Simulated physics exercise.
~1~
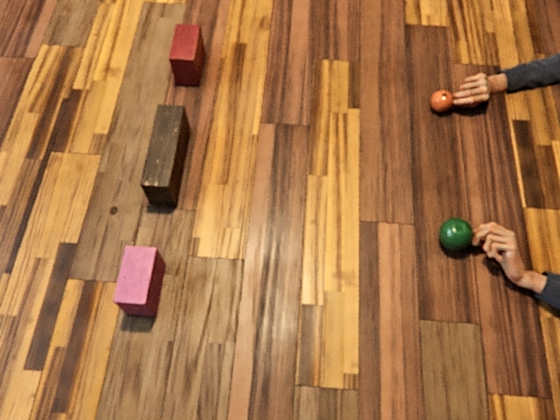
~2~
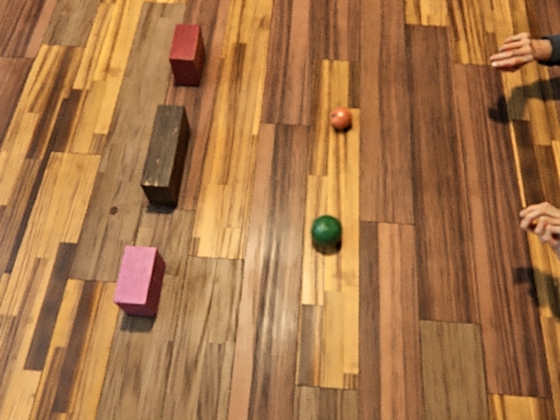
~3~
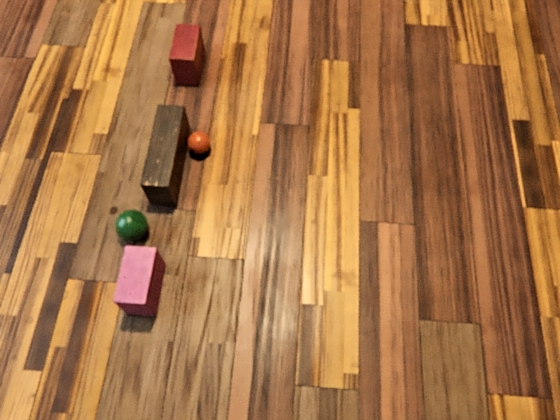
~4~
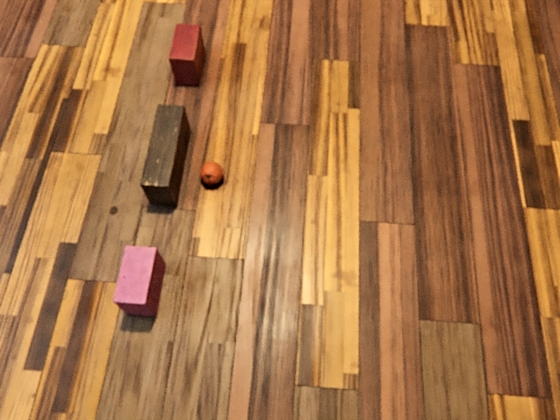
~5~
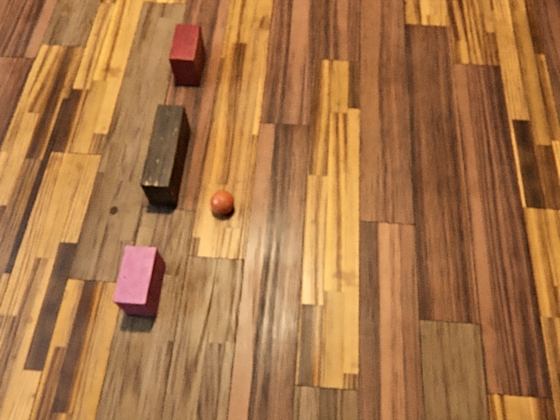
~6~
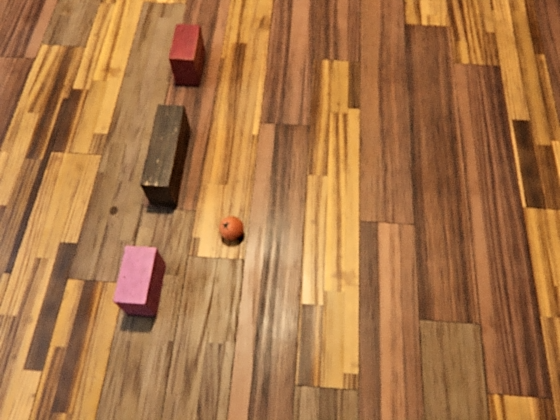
On a wooden floor, two hands rolling balls left, the green one passing between blocks, the orange one bouncing off the black block.
